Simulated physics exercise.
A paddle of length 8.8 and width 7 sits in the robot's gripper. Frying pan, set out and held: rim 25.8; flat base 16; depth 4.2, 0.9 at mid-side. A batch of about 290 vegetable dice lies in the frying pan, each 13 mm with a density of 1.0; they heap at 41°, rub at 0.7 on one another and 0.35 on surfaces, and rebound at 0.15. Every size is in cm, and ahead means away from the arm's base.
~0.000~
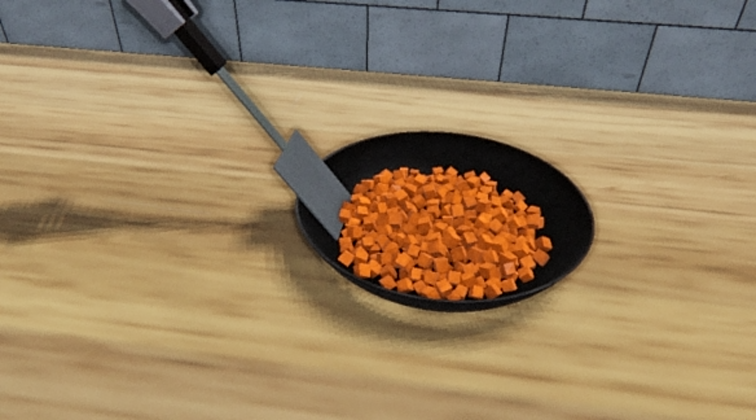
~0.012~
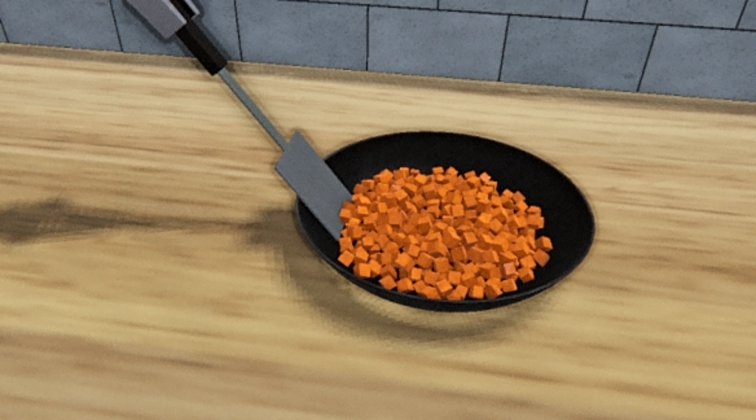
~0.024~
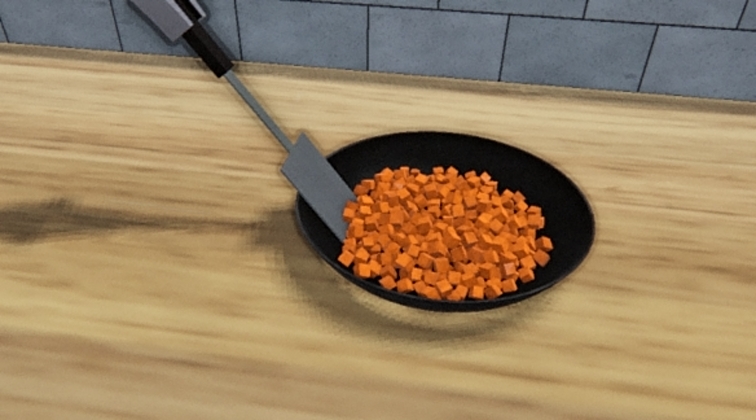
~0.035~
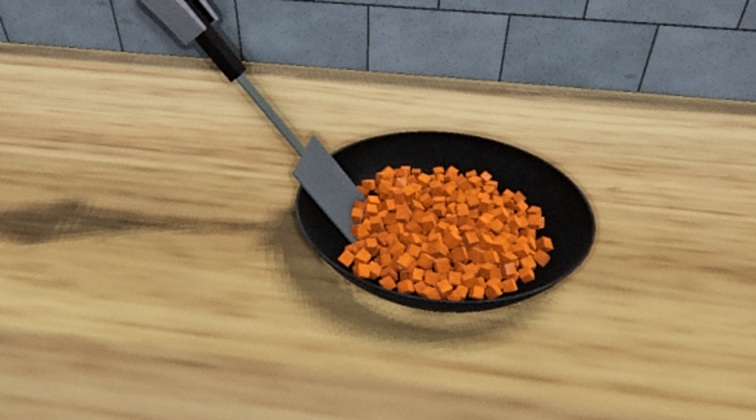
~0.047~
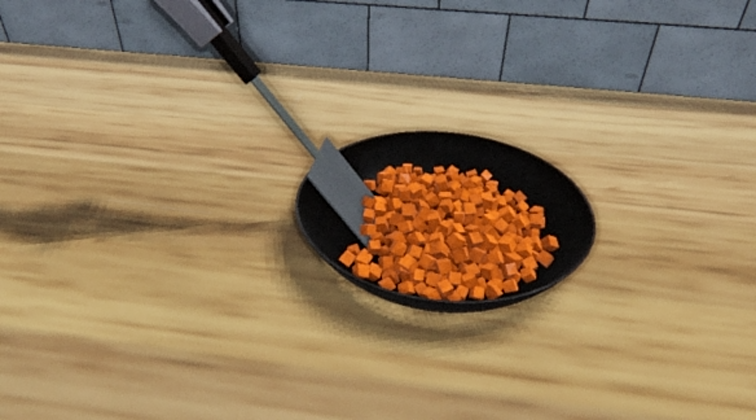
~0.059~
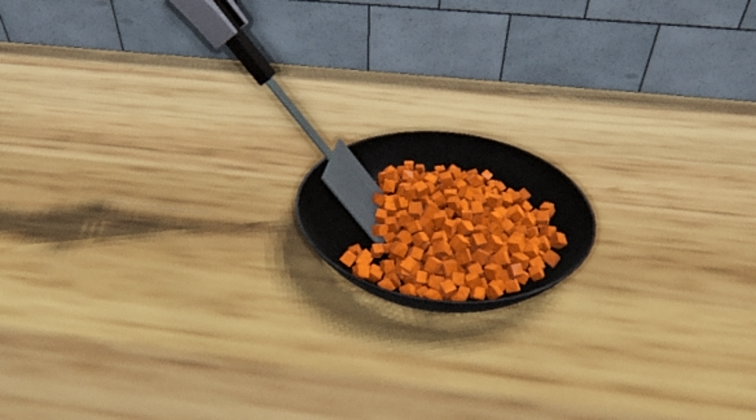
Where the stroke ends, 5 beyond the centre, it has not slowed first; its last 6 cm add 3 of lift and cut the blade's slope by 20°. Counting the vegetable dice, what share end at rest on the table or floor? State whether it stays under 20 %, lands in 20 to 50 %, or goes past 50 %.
It stays under 20 %.
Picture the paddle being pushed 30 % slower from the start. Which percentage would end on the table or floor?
It would be roughly 0 percent.
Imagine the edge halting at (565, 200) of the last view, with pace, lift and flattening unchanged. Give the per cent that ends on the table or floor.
I'd put it near 40 per cent.
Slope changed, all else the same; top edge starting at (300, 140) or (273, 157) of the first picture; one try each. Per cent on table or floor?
About 5 and 5 per cent.
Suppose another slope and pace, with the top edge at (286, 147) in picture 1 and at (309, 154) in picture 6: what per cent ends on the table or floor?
Off the vessel, on the table or floor: Some 5 percent.
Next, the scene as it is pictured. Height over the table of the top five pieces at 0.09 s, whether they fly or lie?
Estimated height above table: Approx. 5 cm.
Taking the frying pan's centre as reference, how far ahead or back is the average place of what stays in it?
I'd say close to 5.0 cm toward the front.
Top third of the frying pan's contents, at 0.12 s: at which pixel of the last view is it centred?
I'd put it close to (489, 214).
After 0.09 s, sloping 53°, highest piece 5 above the table; 294 in the frying pan.
After 0.12 s, sloping 45°, highest piece 6 above the table; 294 in the frying pan.
After 0.33 s, sloping 33°, highest piece 6 above the table; 274 in the frying pan, 17 on the table or floor, 3 on the blade or in flight.
After 1.38 s, sloping 33°, highest piece 6 above the table; 274 in the frying pan, 20 on the table or floor.
At rest, 274 in the frying pan, 20 on the table or floor. That is 7 % on the table or floor.
